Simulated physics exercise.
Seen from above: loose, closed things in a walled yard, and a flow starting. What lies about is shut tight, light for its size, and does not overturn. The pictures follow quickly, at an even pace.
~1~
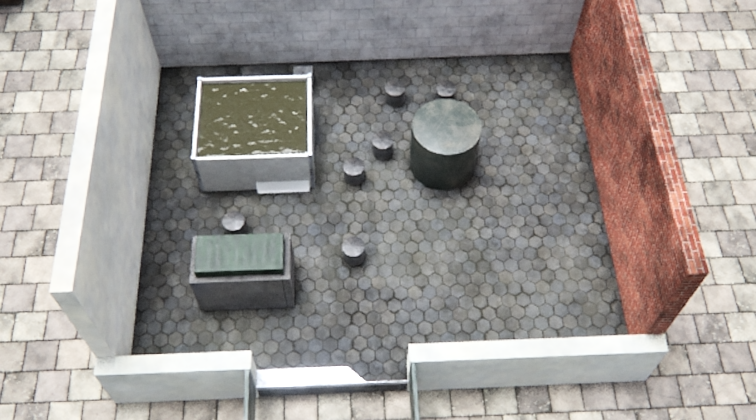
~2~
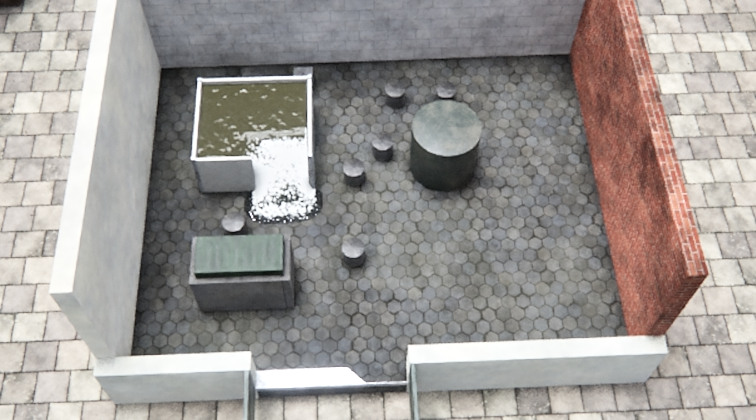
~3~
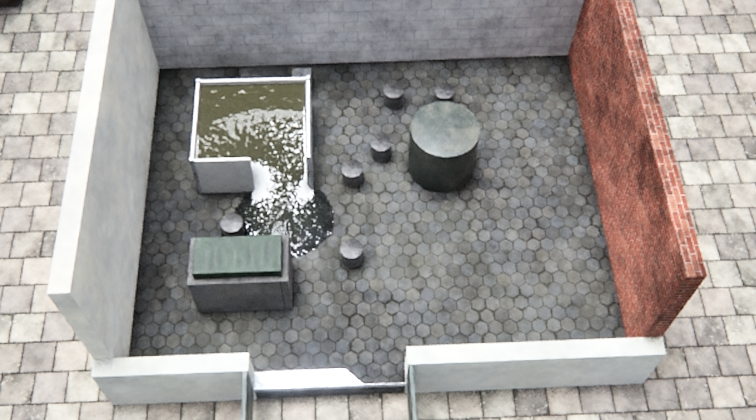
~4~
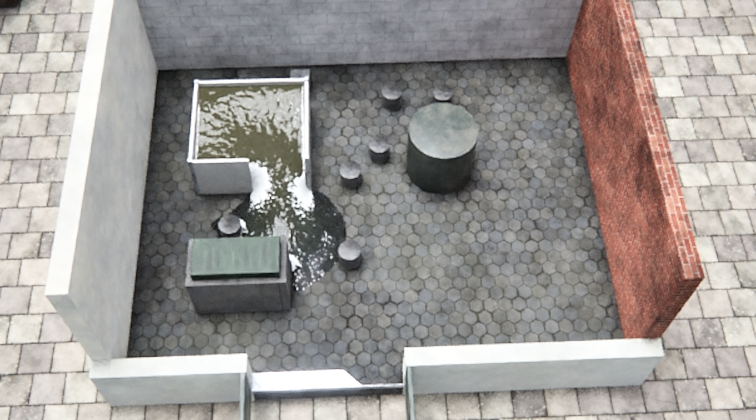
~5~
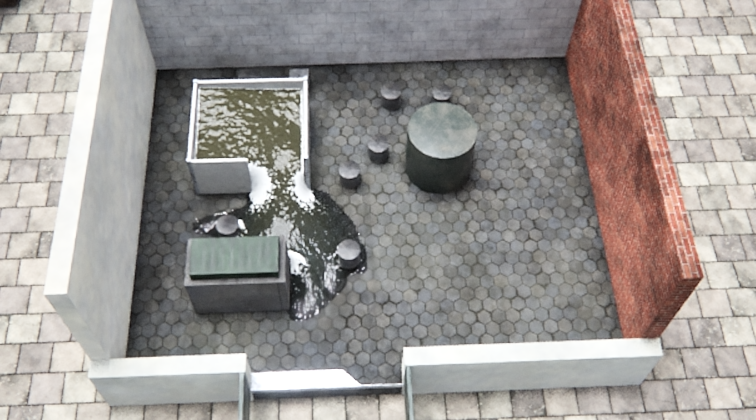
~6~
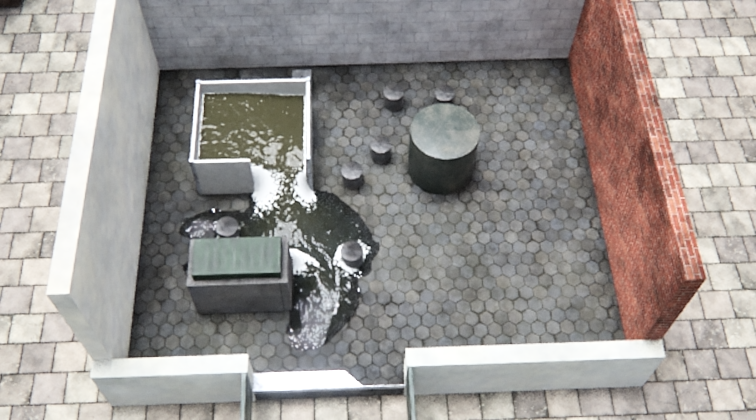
In a walled yard, murky water pours from an open tank and spreads around nearby objects.
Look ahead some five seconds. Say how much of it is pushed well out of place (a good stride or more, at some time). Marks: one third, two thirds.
Share: Under a third.
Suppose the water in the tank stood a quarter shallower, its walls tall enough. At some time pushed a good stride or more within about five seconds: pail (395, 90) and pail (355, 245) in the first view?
In that order: Less than that, shifted that much.
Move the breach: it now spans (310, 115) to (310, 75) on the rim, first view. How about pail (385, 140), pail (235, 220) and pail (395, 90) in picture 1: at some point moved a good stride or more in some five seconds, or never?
One after the other: Shifted that much, never so far, shifted that much.
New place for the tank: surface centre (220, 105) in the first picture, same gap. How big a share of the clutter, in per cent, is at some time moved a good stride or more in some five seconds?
Some 20 per cent.
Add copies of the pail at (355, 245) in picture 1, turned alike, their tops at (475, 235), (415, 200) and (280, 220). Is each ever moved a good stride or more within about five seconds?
In that order: Never so far, never so far, that far or more.
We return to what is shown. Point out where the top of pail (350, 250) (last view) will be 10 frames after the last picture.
Roughly at (508, 333).
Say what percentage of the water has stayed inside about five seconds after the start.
About 82 per cent.
A moment on, 0 of 8 are well off their spots; 0 afloat.
Next, 1 of 8 are well off their spots; 1 afloat.
Later, 1 of 8 are well off their spots; 0 afloat.
In the end, 1 of 8 are well off their spots, and 1 have been at some point; 0 afloat.
